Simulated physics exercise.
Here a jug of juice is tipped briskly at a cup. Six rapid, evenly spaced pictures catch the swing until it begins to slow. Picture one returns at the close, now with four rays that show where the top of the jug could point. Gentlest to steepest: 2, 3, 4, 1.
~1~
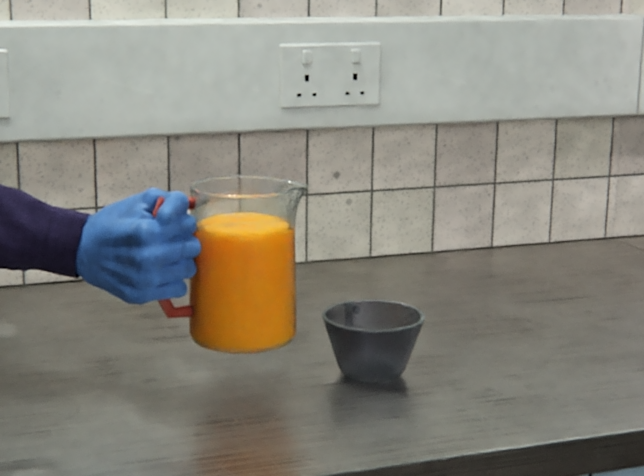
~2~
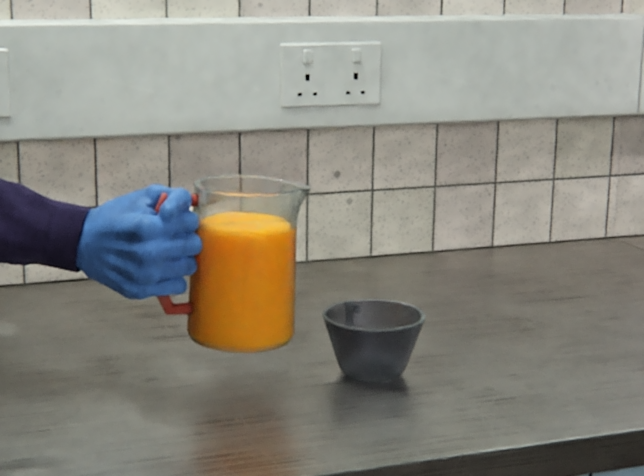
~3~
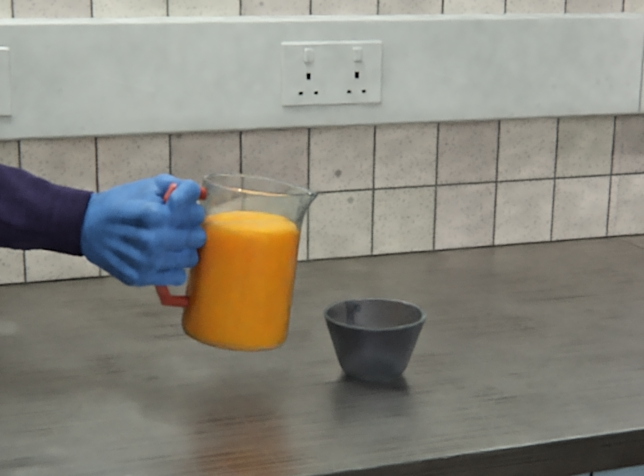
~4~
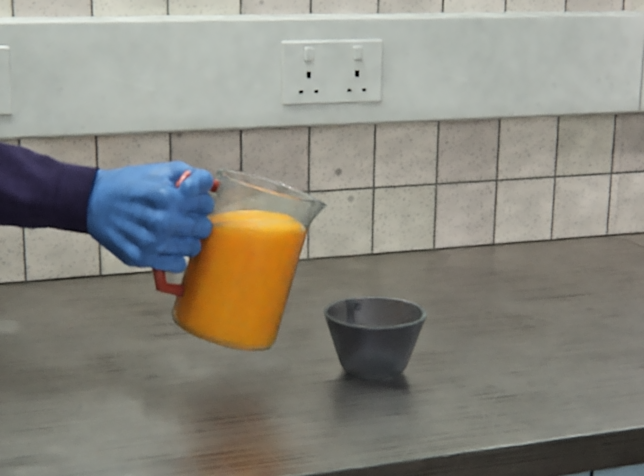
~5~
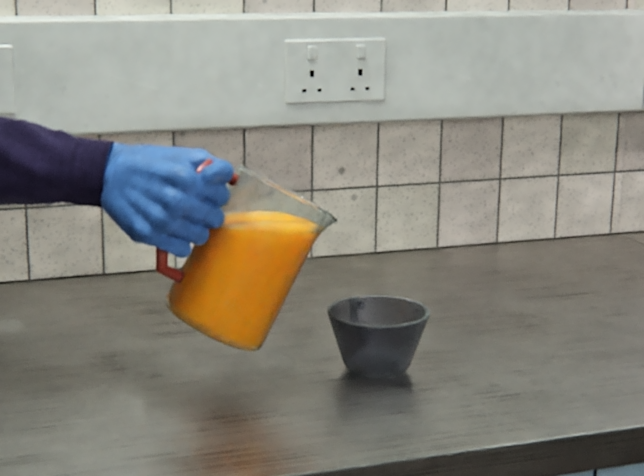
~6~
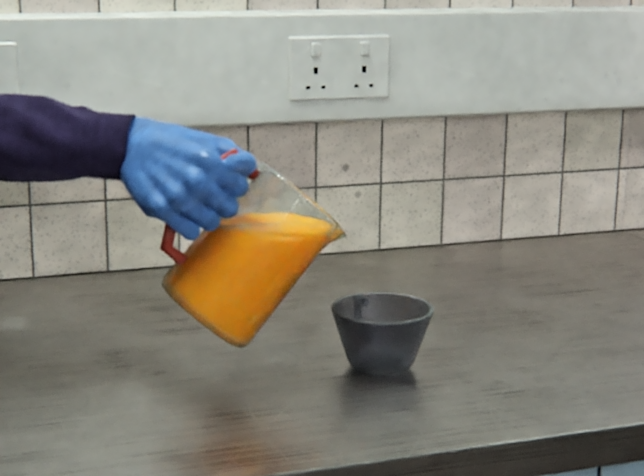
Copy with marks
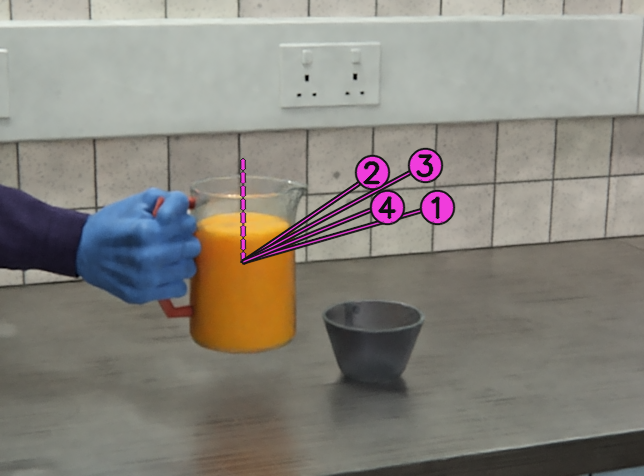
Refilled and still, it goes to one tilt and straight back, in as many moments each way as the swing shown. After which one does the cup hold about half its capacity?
Mark 2.
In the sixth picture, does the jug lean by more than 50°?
No.
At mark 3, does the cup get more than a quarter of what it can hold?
Yes.
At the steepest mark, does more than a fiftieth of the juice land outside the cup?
Yes, it does.
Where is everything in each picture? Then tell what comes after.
Upright, lip at (304, 185); rim of the cup round (373, 314); nothing has left yet.
Tipped about 2°, lip at (307, 187); nothing has left yet.
Tipped about 8°, lip at (315, 193); nothing has left yet.
Tipped about 18°, lip at (324, 203); nothing has left yet.
Tipped about 29°, lip at (335, 218); nothing has left yet.
Tipped about 41°, lip at (343, 234); nothing has left yet.
On the marked copy, 1 at (420, 210); 2 at (358, 183); 3 at (410, 172); 4 at (370, 210).
For mark 1, the cup ends with about 78 % of what it can hold; 21 % of the juice is spilt.
For mark 2, the cup ends with about 48 % of what it can hold.
For mark 3, the cup ends with about 65 % of what it can hold; 4 % of the juice is spilt.
For mark 4, the cup ends with about 63 % of what it can hold; 14 % of the juice is spilt.
